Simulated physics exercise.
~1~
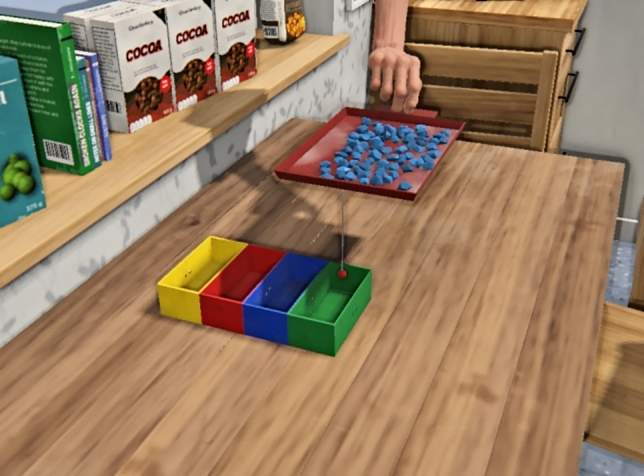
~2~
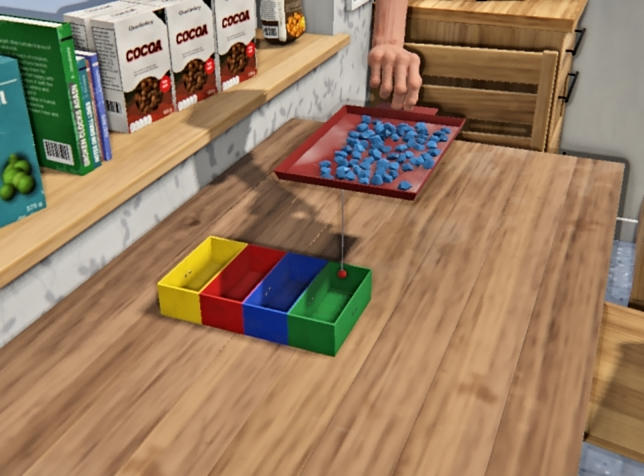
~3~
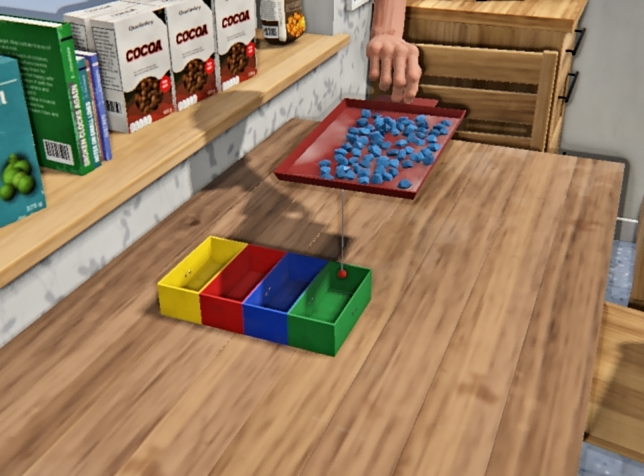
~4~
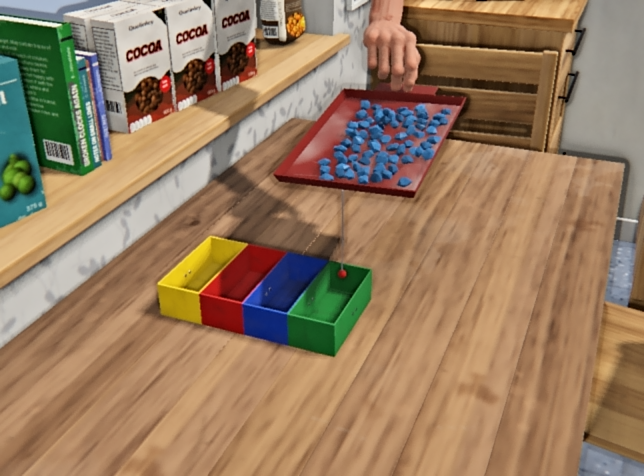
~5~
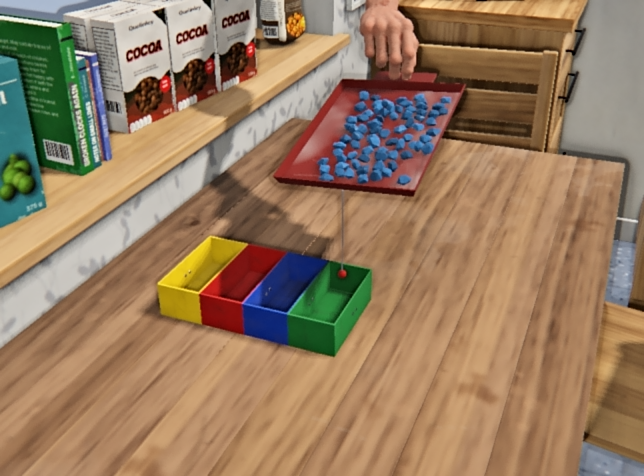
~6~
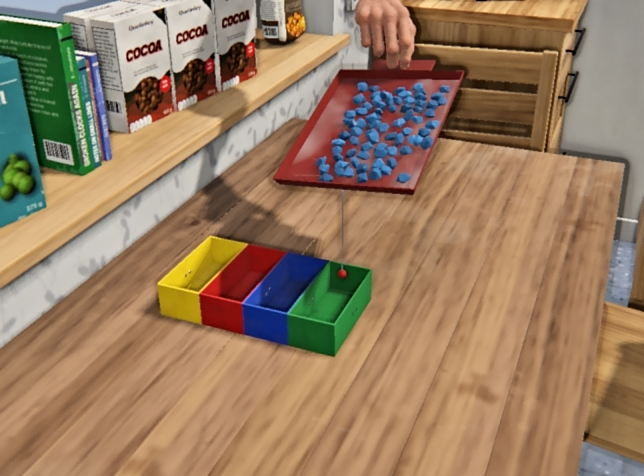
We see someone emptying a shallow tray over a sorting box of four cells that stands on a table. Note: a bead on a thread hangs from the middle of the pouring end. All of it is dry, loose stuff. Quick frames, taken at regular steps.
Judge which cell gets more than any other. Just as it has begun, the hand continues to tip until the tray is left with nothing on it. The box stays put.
Most goes to the blue cell.
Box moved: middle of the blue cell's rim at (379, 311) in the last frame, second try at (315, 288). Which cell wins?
First try: That yellow cell. Second try: The red cell.
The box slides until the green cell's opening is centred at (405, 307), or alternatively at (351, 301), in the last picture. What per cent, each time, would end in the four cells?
First 100 %, then 100 %.
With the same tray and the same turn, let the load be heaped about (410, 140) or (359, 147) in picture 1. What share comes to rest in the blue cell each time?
The first start gives 40 percent and the second 50 percent.
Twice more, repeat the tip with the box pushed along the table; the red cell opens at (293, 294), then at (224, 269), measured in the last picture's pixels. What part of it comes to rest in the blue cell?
Roughly 20% on the first try and 50% on the second.
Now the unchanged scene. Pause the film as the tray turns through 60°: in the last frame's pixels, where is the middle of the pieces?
Around (315, 171).
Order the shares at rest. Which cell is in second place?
The runner-up is green.
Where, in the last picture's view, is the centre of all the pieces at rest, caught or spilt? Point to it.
Roughly at (287, 313), give or take.
Just after the last frame, tray tipped steeply; the larger part on the tray; about a tenth falling or outside the box.
A moment on, tray tipped right over; just a few on the tray; roughly half in the blue cell; roughly a quarter in the green cell; about a tenth in the red cell; roughly a quarter falling or outside the box.
Further on, tray tipped past a quarter turn; roughly half in the blue cell; roughly a quarter in the green cell; about a tenth in the red cell; about a tenth falling or outside the box.
When it is over, tray tipped past a quarter turn; roughly half in the blue cell; roughly a quarter in the green cell; about a tenth in the red cell; not one in the yellow cell; about a tenth outside the box.
